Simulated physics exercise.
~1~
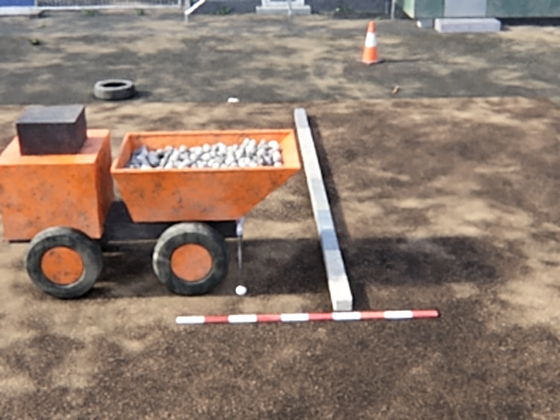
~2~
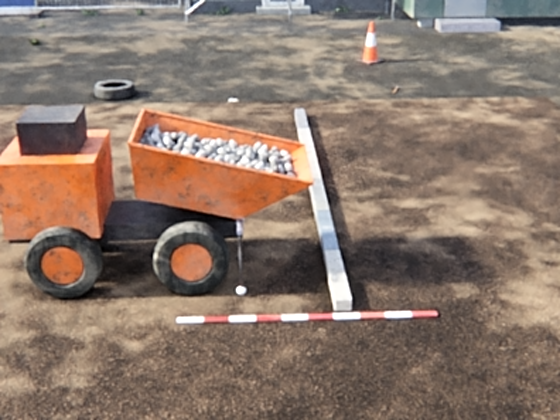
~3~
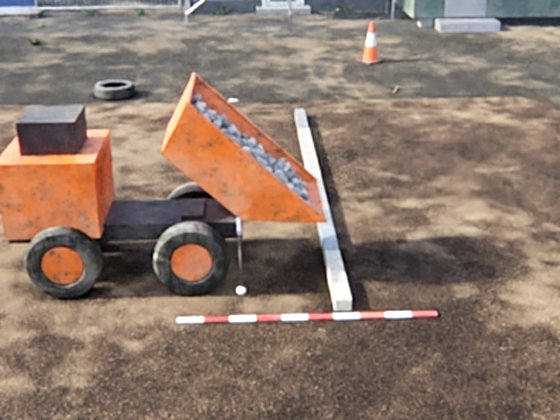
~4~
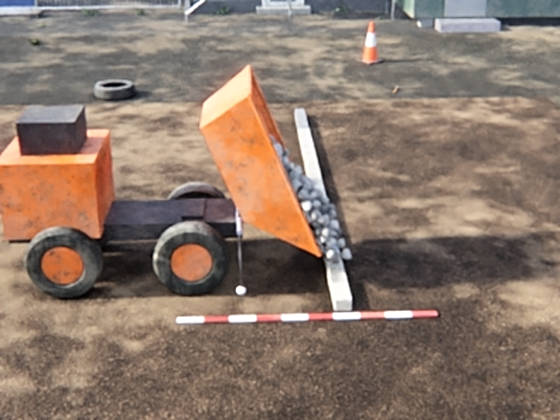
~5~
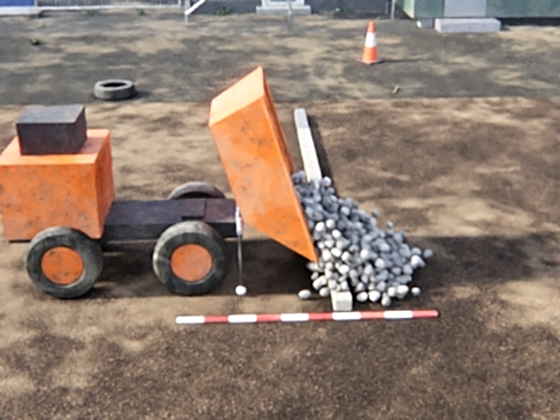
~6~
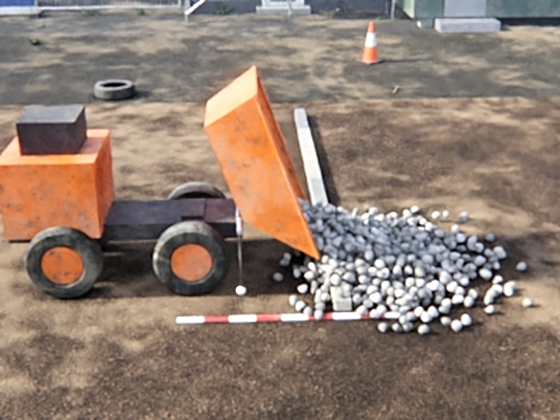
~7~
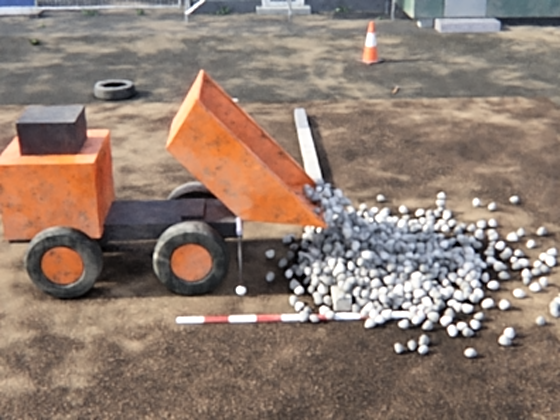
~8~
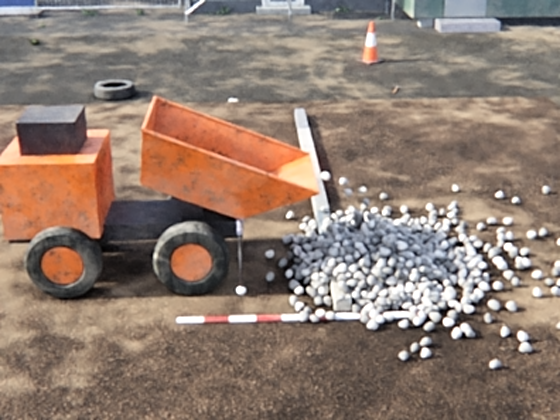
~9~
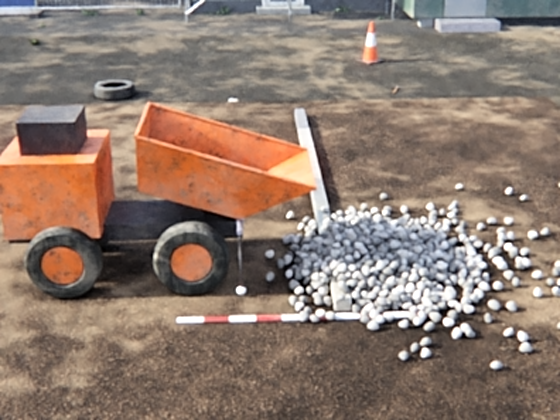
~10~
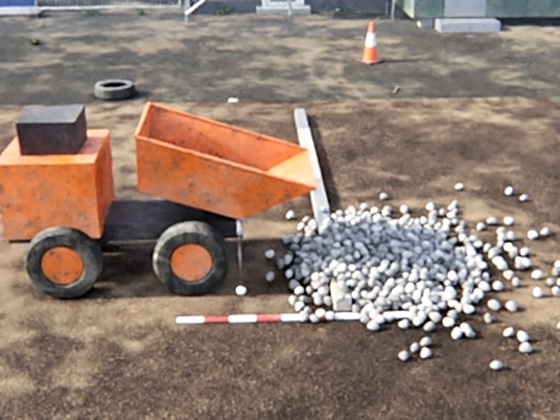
An orange dumper tipped its body steeply to the right and poured a load of smooth grey stones over a low kerb, where they spread into a wide, scattered heap before the emptied body came partway down and stayed tilted.
